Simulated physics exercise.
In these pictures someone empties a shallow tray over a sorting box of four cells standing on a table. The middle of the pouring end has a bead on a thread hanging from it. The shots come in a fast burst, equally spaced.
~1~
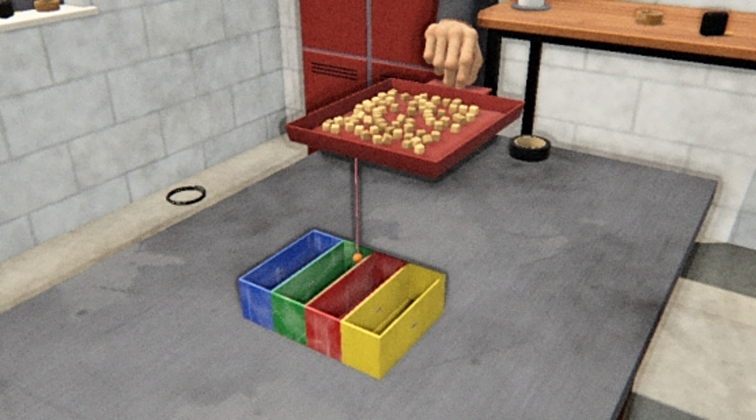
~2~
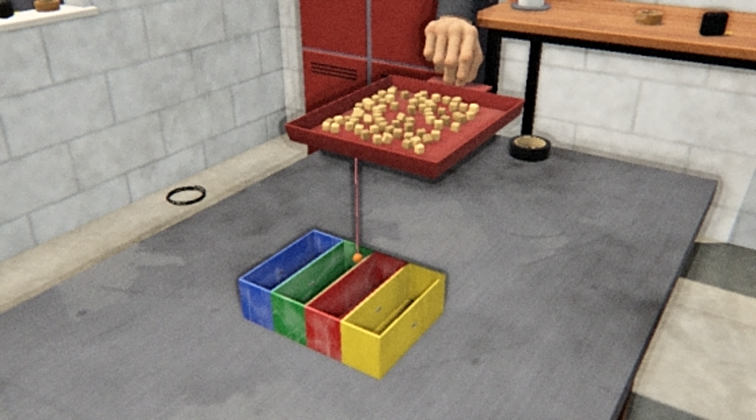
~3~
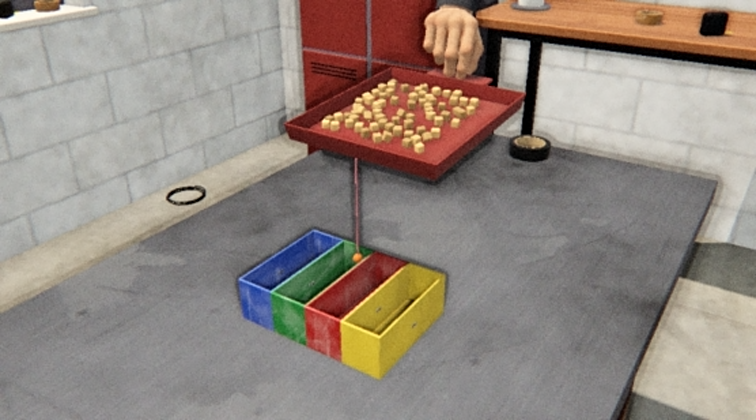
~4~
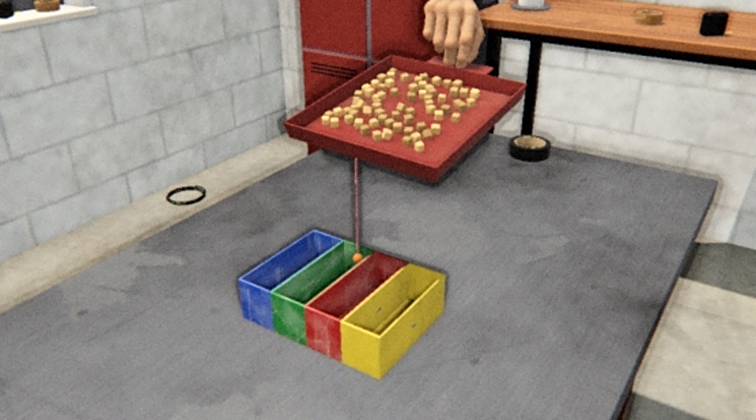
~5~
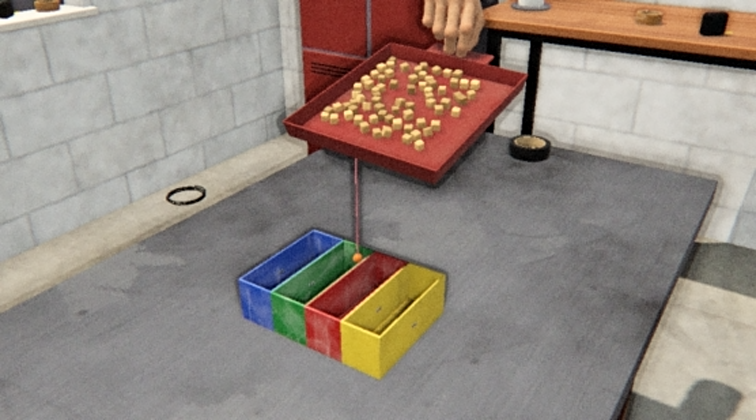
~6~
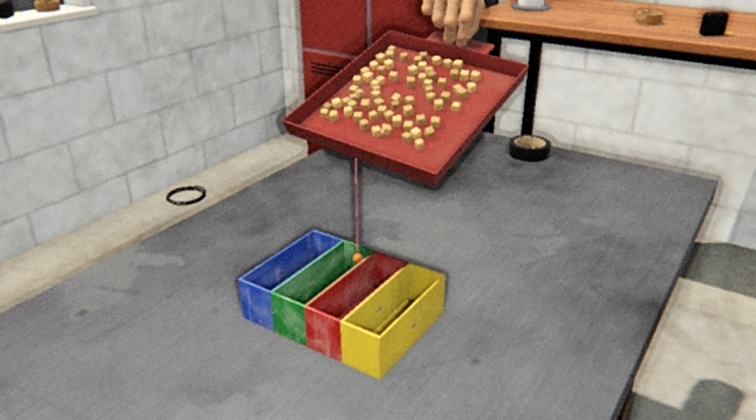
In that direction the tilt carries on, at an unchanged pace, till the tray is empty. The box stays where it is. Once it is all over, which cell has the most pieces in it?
The yellow cell.
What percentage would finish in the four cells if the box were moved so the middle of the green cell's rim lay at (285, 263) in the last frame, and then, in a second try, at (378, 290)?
Result: 40 % and 100 %.
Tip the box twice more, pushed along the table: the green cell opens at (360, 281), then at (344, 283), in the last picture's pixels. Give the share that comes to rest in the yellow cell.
20 and 30 in a hundred.
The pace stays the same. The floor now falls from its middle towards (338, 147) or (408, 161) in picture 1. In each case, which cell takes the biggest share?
Case 1 - the blue cell. Case 2 - that yellow cell.
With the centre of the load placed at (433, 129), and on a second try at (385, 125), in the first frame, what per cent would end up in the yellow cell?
Close to 40 per cent, followed by close to 30 per cent.
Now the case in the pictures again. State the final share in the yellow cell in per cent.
It works out to roughly 50 percent of the load.
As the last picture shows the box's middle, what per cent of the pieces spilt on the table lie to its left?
Estimate: About 20 in every hundred.
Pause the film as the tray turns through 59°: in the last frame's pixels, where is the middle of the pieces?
Somewhere near pixel (387, 143).
Soon, tray tipped steeply; nearly all on the tray; a stray few falling or outside the box.
A while on, tray tipped right over; nearly all on the tray; a stray few in the yellow cell; a stray few in the red cell; a stray few falling or outside the box.
Towards the end, tray tipped past a quarter turn; about half in the yellow cell; about a quarter in the red cell; a small part in the green cell; about a quarter falling or outside the box.
Finally, tray tipped past a quarter turn; about half in the yellow cell; about a quarter in the red cell; a small part in the green cell; none in the blue cell; about a quarter outside the box.
